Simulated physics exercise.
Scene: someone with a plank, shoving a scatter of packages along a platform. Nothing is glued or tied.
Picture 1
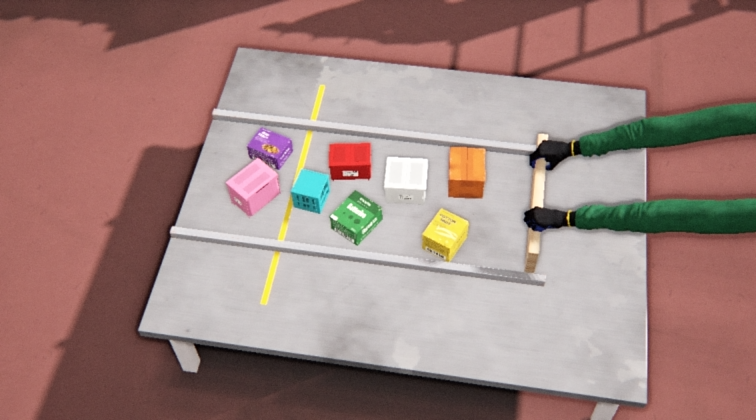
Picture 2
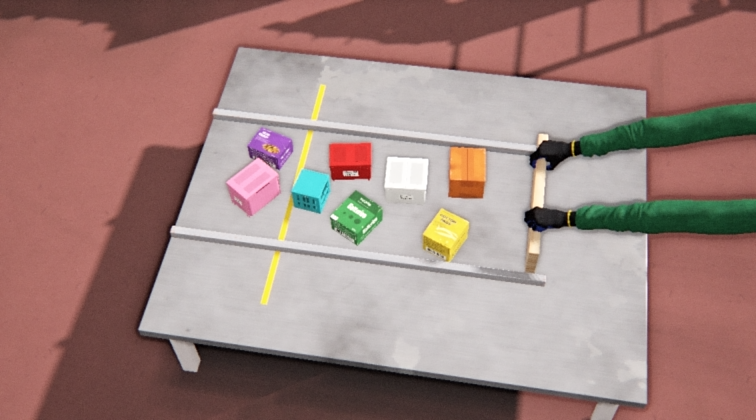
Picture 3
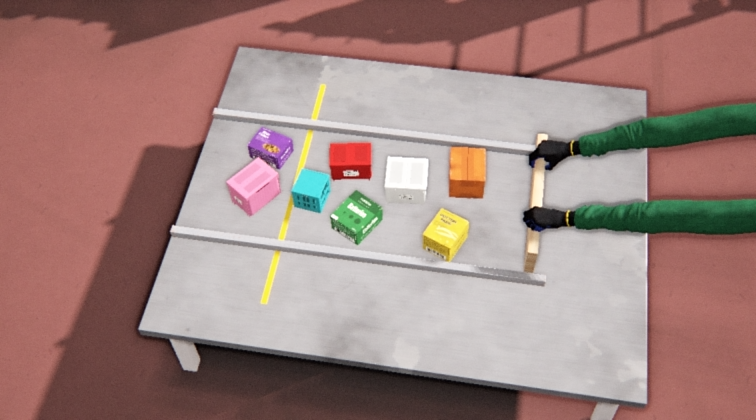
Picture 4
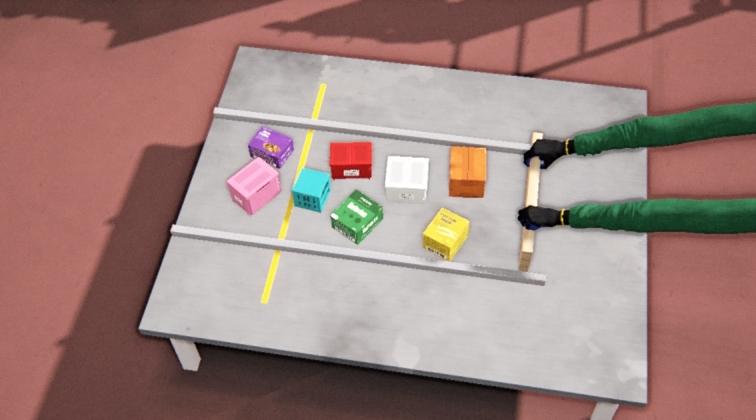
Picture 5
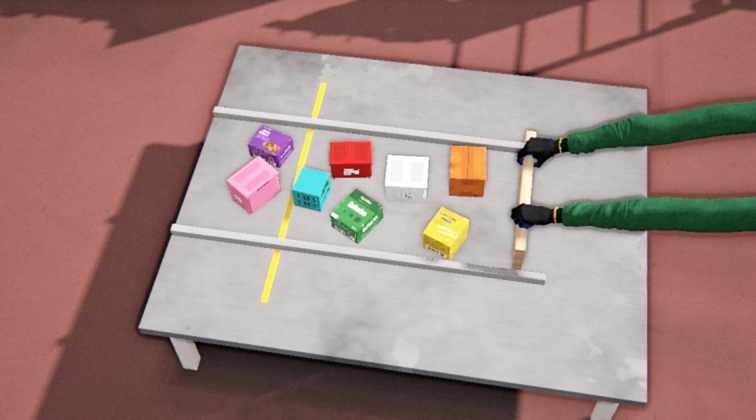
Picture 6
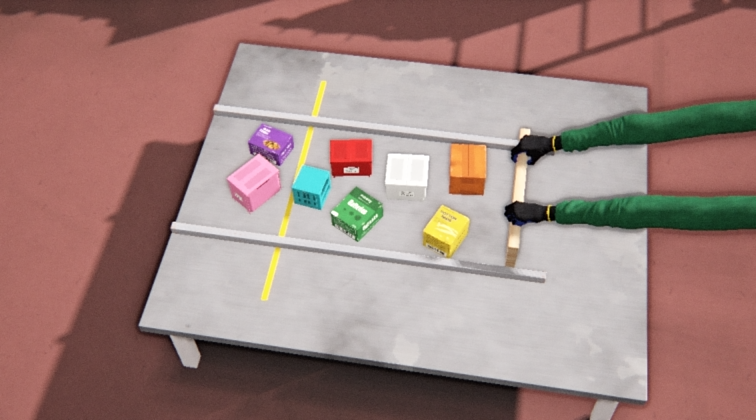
A wooden plank, gripped by two black-gloved hands in green sleeves, rests at first near the right of a gray table, then slides slightly left between two rails. The eight colorful boxes scattered ahead of it, some beside a yellow line, stay essentially still, with a small gap remaining.
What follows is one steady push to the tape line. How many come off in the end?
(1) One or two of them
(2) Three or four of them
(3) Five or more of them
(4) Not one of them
(1) One or two of them.
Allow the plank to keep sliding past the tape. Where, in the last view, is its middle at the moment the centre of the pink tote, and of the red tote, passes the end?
When the pink tote crosses, the middle is near (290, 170); when the red tote crosses, near (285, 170).
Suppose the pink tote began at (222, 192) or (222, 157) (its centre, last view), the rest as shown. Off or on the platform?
Observed in order: Try one, it keeps its spot; try two, it keeps its spot.
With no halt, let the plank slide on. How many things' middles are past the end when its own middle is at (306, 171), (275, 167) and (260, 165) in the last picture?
The counts are 1, 3 and 4, in that order.
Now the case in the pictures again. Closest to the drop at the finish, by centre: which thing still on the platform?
Pink tote.
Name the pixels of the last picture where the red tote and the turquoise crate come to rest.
Red tote at (216, 132), turquoise crate at (210, 179).
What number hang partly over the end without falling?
It totals 2.
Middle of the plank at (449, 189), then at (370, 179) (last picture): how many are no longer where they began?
The first number is 3, the next one 8.
Soon after, none off yet; pink tote at rest near (255, 185); purple box at rest near (271, 145); turquoise crate at rest near (312, 188).
Then, none off yet; pink tote at rest near (255, 185); purple box moved a little near (266, 143); turquoise crate moved a little near (299, 188).
Further on, none off yet; pink tote moved about its own width near (211, 189); purple box moved well along near (218, 132); turquoise crate moved well along near (247, 183).
At rest, the number that fall off is one or two; fallen, purple box.
